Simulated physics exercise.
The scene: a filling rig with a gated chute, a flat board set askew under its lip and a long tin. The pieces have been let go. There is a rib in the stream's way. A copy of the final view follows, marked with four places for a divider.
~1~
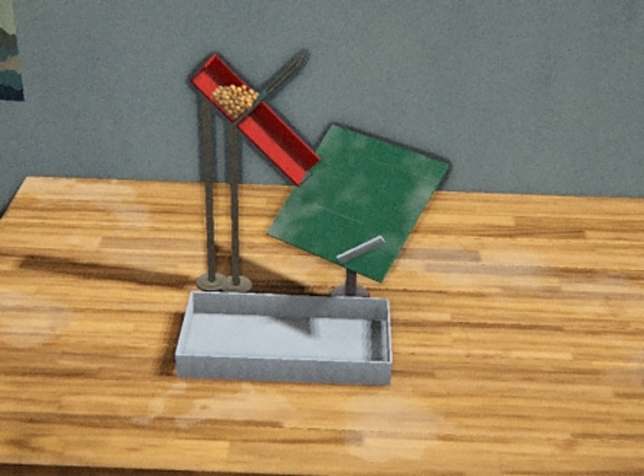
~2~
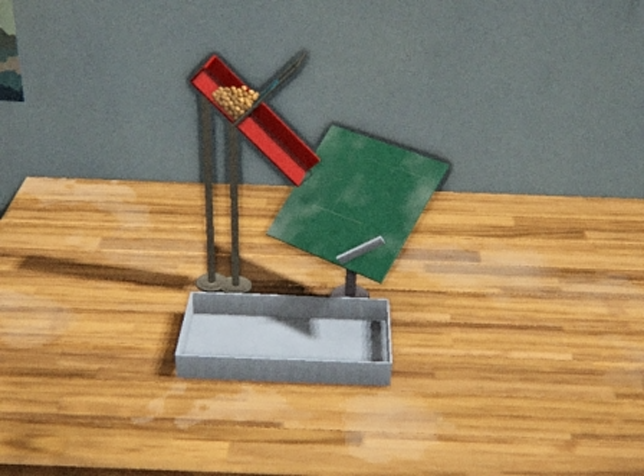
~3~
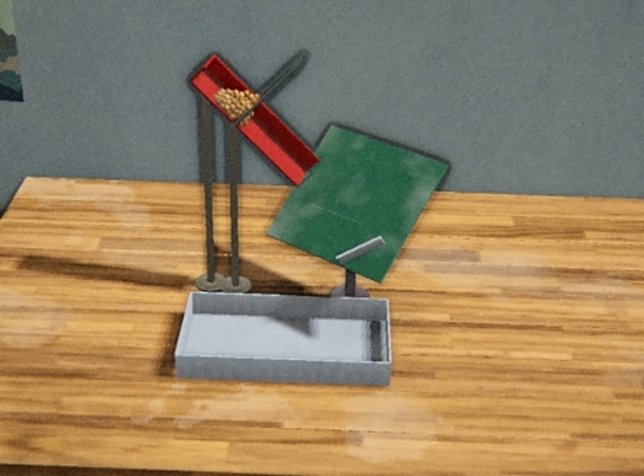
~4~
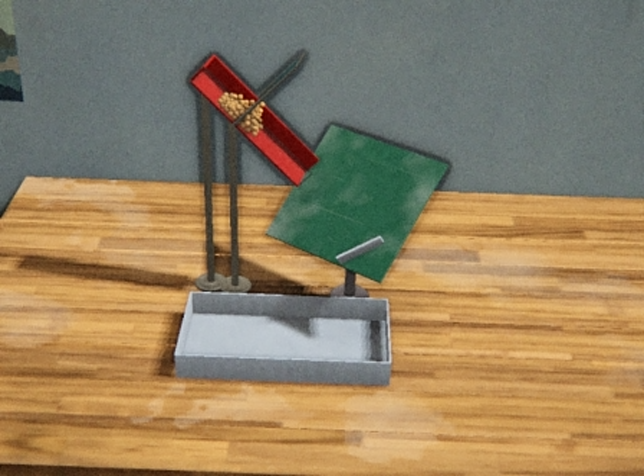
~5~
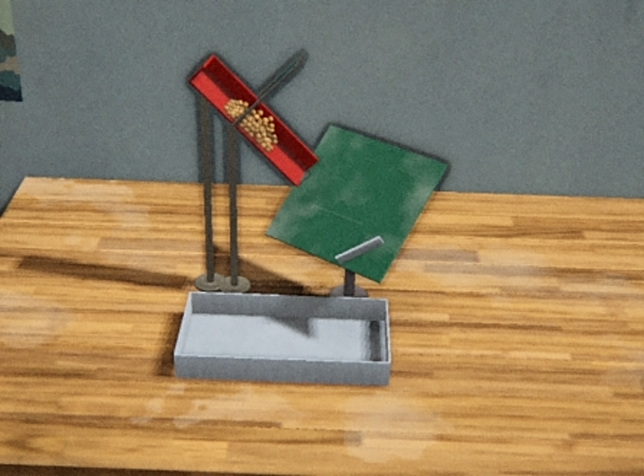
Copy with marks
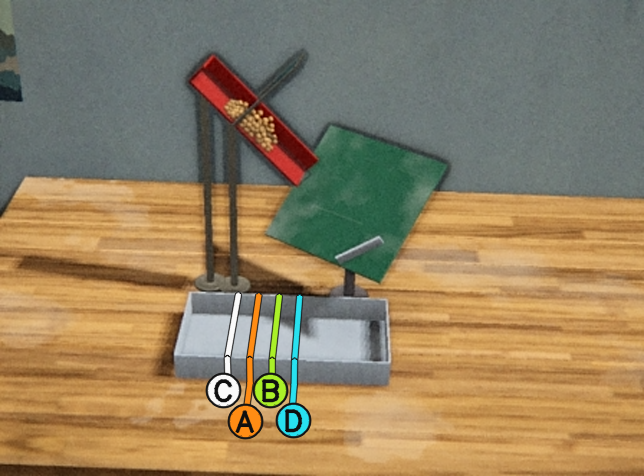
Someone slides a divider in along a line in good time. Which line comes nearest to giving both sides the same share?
It is D.
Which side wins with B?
Right.
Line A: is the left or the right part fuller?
More lands on the right.
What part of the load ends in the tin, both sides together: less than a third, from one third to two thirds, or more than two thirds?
It is more than two thirds.
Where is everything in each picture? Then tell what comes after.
In the first frame, load behind the gate at (239, 99), round wooden beads; lip of the chute at (302, 180), sloping fairly steeply.
In the second frame, middle of the board at (355, 200), tilted fairly steeply; middle of its low edge at (321, 257); of its high edge at (388, 144).
In the third frame, front corners of the tin at (176, 355) and (391, 363), empty; front of the load at (245, 123).
In the fourth frame, middle of the load at (246, 112); its front at (260, 127), about a quarter of the way to the lip; rib from (380, 237) to (336, 258).
In the fifth frame, middle of the load at (252, 119); its front at (274, 142), about half of the way to the lip.
On the marked copy, line A crosses the front rim at (249, 358); line B crosses the front rim at (272, 358); line C crosses the front rim at (227, 357); line D crosses the front rim at (294, 359).
Choosing A, of what is caught, a small part on the left of the divider, most on the right.
Choosing B, of what is caught, a small part on the left of the divider, most on the right.
Choosing C, of what is caught, a small part on the left of the divider, nearly all on the right.
Choosing D, of what is caught, about half on the left of the divider, about half on the right.
